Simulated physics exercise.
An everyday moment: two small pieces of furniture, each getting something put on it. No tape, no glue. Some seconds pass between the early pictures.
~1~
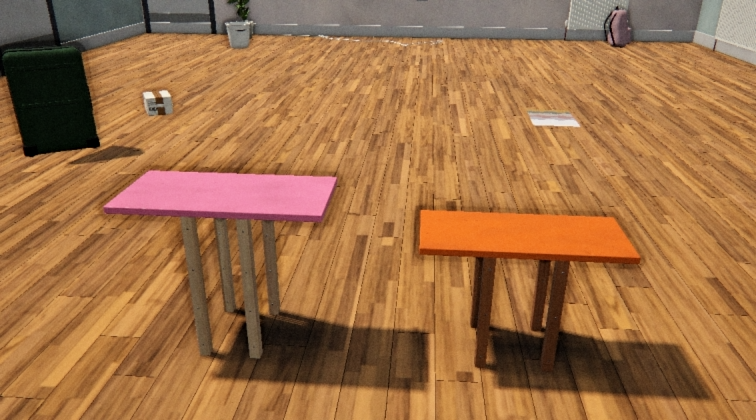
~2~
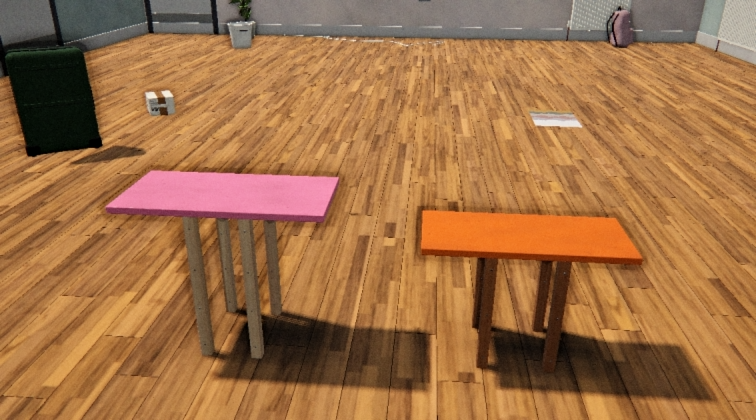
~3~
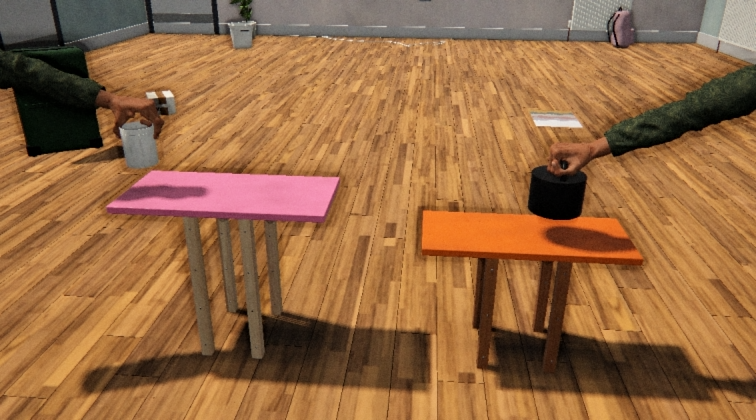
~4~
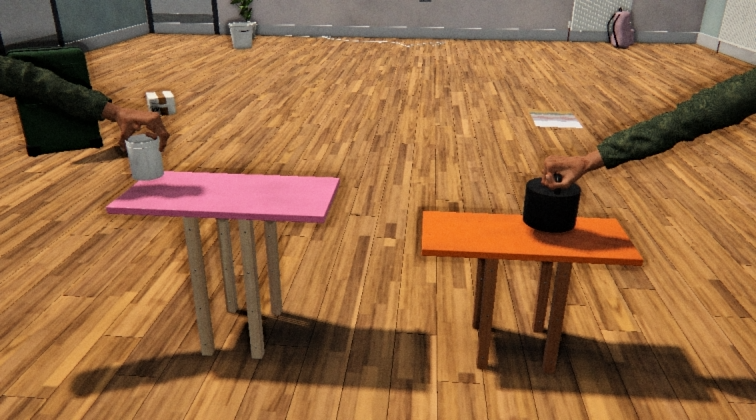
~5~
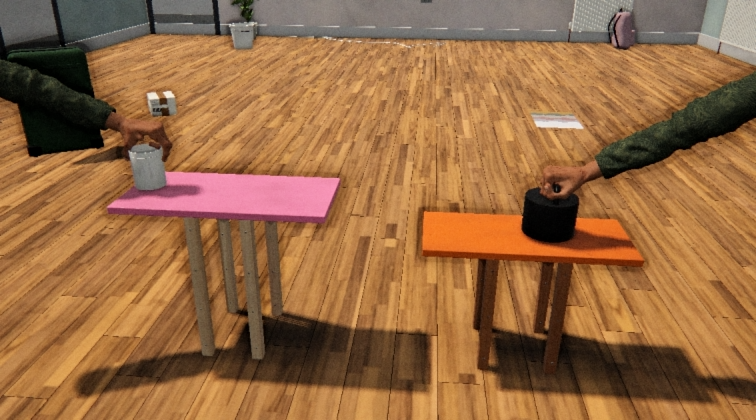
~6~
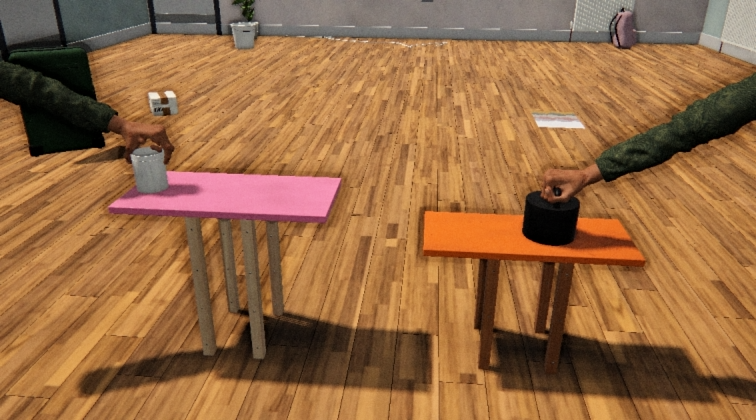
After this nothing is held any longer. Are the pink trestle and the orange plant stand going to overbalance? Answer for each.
The pink trestle holds firm, the orange plant stand holds firm.
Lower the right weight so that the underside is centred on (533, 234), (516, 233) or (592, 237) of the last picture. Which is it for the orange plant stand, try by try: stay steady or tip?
The orange plant stand keeps steady; holds firm; topples.
Then, 0.24 s past the last view, pink trestle at rest near (232, 195); orange plant stand at rest near (526, 237).
Finally, the pink trestle stays flat on its feet, near (232, 195); the orange plant stand stays flat on its feet, near (526, 237).
